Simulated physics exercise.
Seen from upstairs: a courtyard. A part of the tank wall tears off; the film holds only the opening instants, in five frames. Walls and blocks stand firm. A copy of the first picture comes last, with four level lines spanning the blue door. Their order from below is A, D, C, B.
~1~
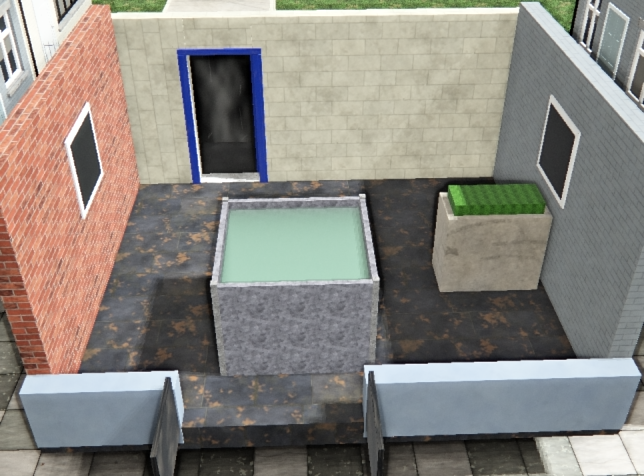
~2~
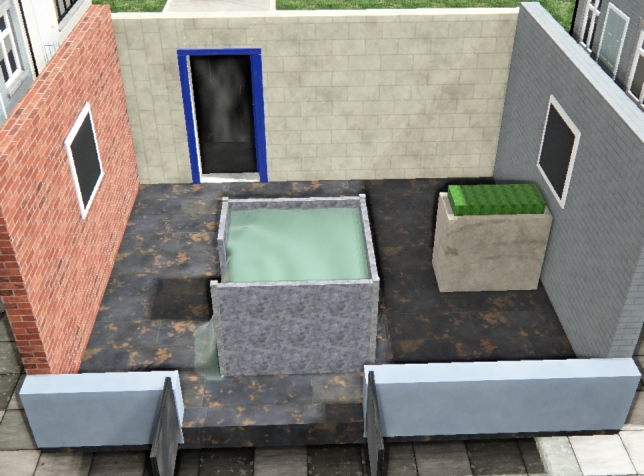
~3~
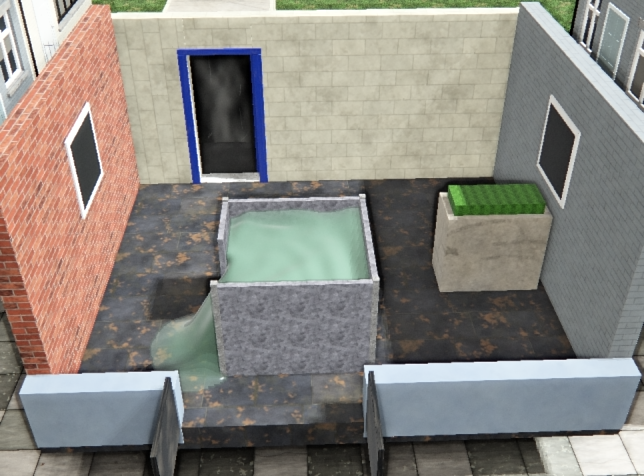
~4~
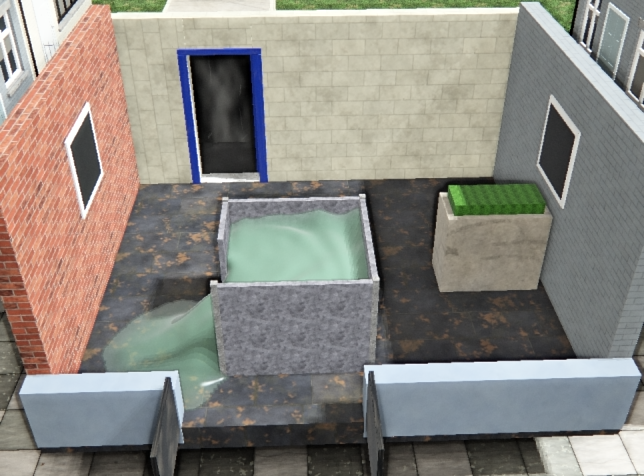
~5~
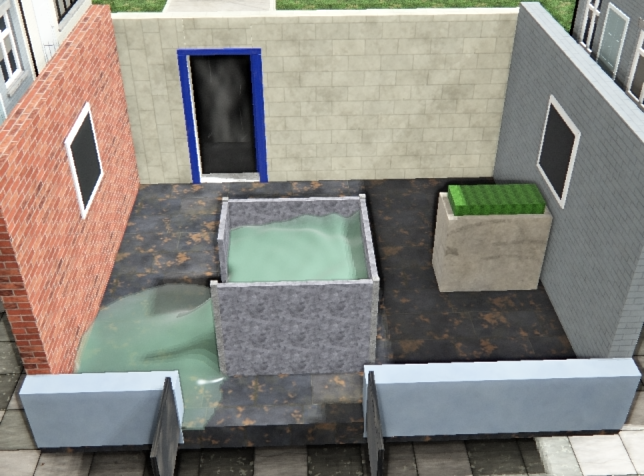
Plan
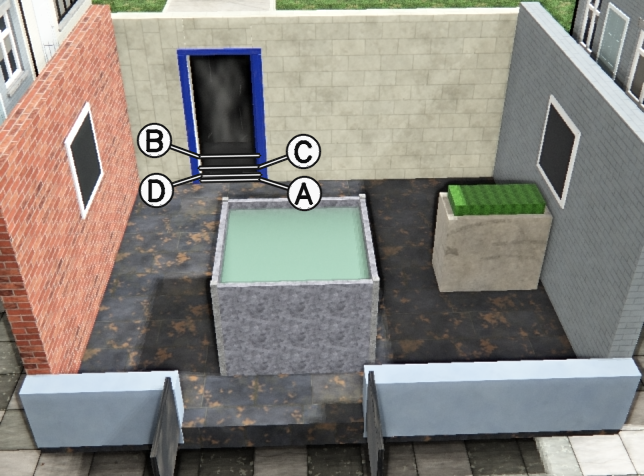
A stone tank of pale green water pouring from its left side and spreading across the dark courtyard floor toward the brick wall.
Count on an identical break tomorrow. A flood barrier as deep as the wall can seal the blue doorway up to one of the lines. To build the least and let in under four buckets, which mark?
Take C.
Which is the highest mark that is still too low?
D it is.
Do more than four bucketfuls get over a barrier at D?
Yes.
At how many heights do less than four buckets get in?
Two of the four.
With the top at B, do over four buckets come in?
No, not at all.
On the marked copy, A at (230, 180); B at (228, 156); C at (229, 167); D at (230, 175); from the bottom up A, D, C, B.
With A, dozens of bucketfuls pour in.
With B, nothing gets over.
With C, a bucket or two gets in.
With D, some 15 bucketfuls get in.
